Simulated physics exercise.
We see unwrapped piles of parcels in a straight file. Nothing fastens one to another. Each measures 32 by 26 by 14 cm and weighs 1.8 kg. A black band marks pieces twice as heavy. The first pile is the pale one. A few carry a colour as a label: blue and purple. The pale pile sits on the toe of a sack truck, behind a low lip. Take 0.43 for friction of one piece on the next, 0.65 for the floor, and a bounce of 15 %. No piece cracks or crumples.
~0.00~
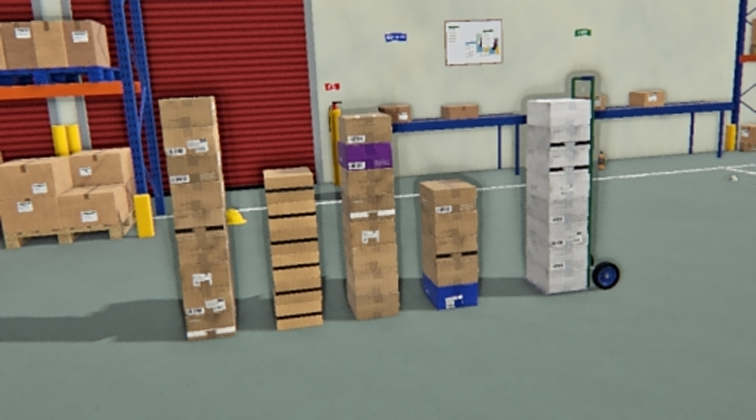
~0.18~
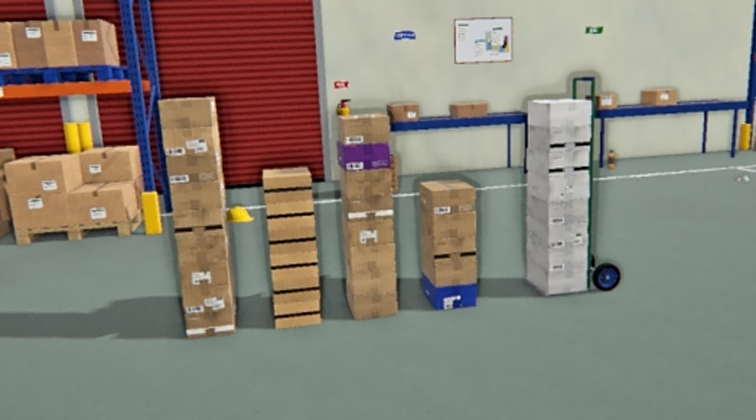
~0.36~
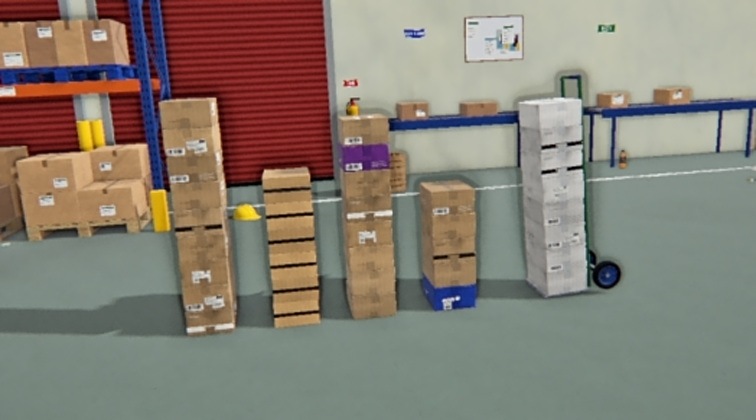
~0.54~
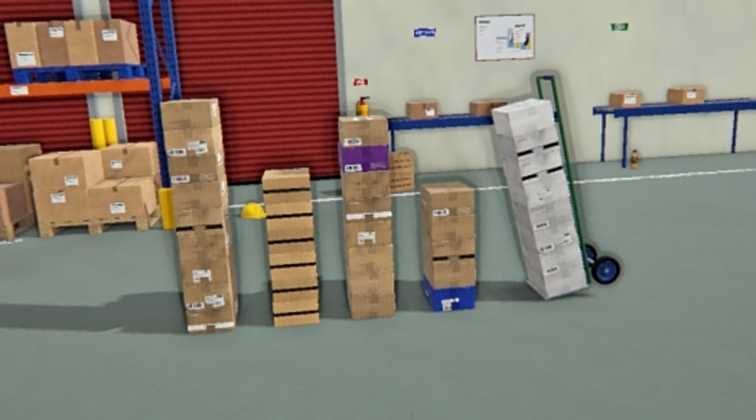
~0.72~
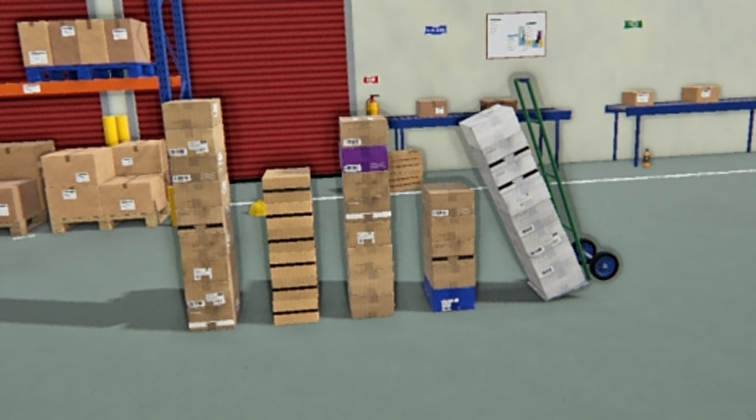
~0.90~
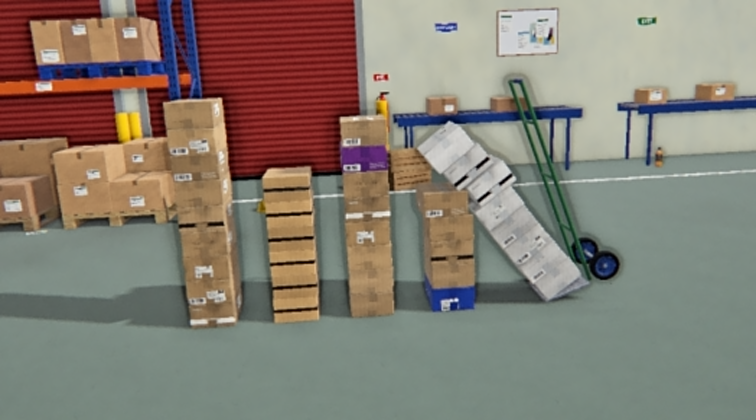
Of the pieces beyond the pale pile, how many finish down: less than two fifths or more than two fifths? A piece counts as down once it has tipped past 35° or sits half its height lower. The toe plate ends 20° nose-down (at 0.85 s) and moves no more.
Ending down: Fewer than two in five.
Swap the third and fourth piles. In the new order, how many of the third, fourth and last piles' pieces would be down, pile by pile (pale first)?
Then third 0, fourth 0, last 0.
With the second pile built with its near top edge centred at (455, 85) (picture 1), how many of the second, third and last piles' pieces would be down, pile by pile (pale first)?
In that case second 8, third 8, last 9.
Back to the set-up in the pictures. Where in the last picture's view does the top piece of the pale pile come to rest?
At about (380, 183).
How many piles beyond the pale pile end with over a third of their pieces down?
0 in all.
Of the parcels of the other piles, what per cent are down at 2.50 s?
By then 0 per cent.
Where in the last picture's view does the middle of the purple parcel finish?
Near (327, 157).
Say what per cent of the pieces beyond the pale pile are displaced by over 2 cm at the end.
50 per cent.
After 0.98 s, 6 of the pale pile down; none of the 28 other parcels down, 3 disturbed.
After 1.14 s, 8 of the pale pile down; none of the 28 other parcels down, 8 disturbed; blue parcel leaning 6°; purple parcel shifted 25 mm.
After 1.60 s, 8 of the pale pile down; none of the 28 other parcels down, 13 disturbed; blue parcel leaning 11°; purple parcel leaning 5°.
After 2.50 s, 8 of the pale pile down; none of the 28 other parcels down, 14 disturbed; blue parcel leaning 20°; purple parcel leaning 10°.
At rest (3.0 s), 8 of the pale pile down; none of the 28 other parcels down, 14 disturbed; blue parcel leaning 22°; purple parcel leaning 12°. That is 0 per cent. As the last picture would show them, middles, blue parcel near (443, 284), purple parcel near (327, 157).
